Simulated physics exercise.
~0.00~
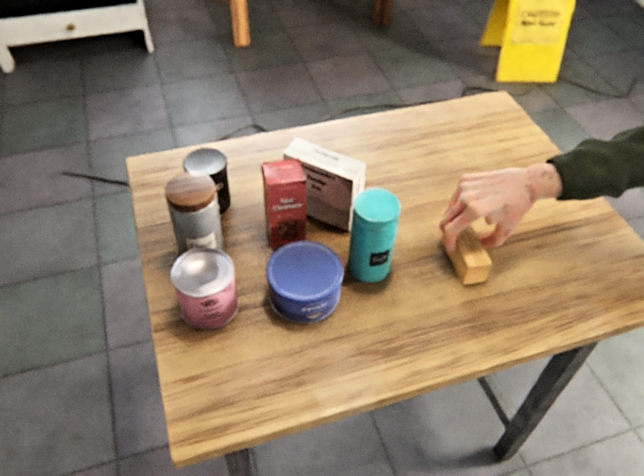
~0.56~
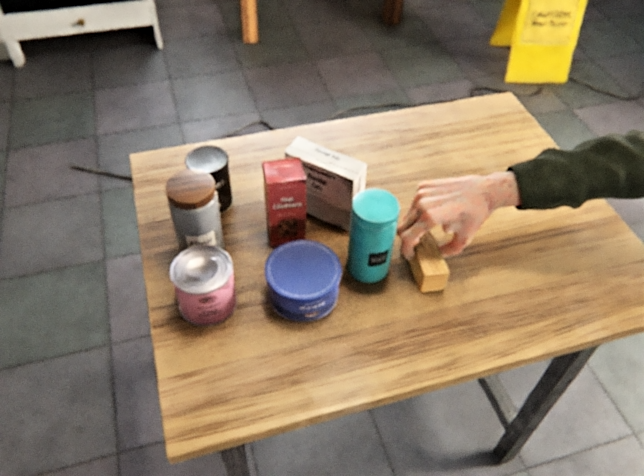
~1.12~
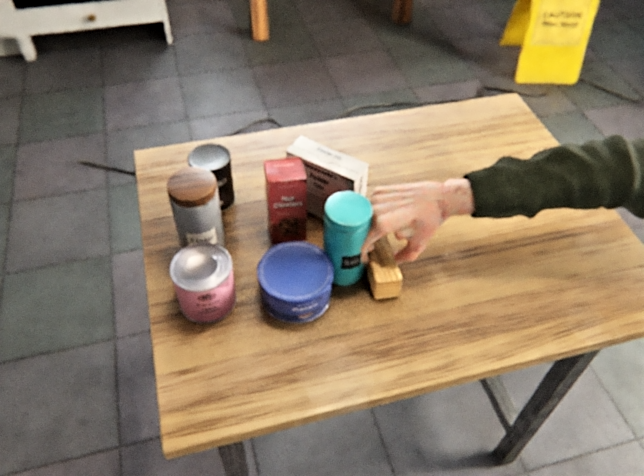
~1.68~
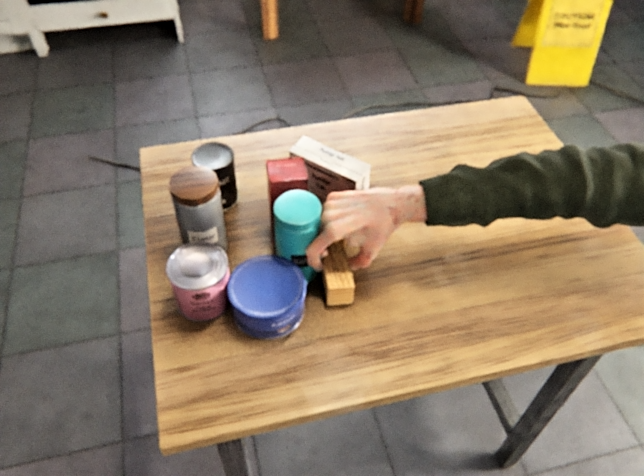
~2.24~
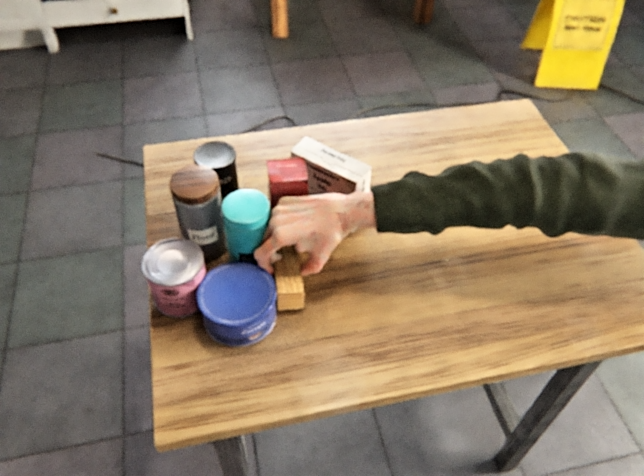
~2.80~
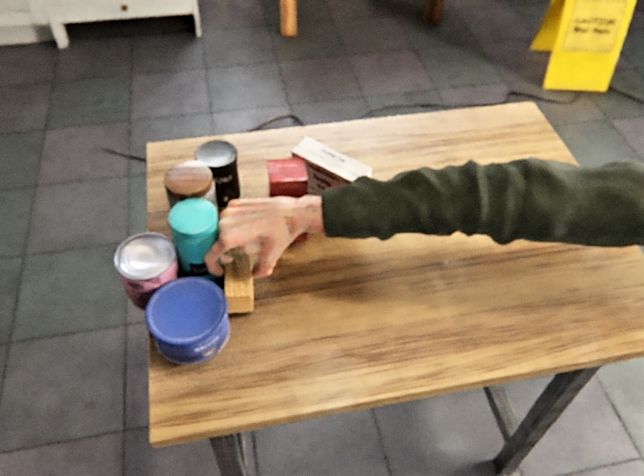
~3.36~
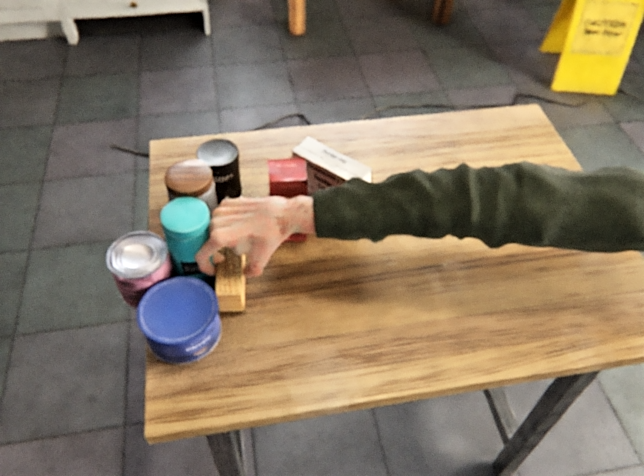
At the start, a hand in a dark green sleeve holds a small wooden block on a wooden table, to the right of a cluster of tins, jars and cartons. The hand slides the block left until it meets the turquoise jar. The jar moves left with it, and the blue tub is soon pushed along too. Next the pink tin shifts left as the group bunches toward the table's left end. The push slows and ends with everything still upright on the table, the grey jar included, while the red carton, white packet and black tin keep their places.
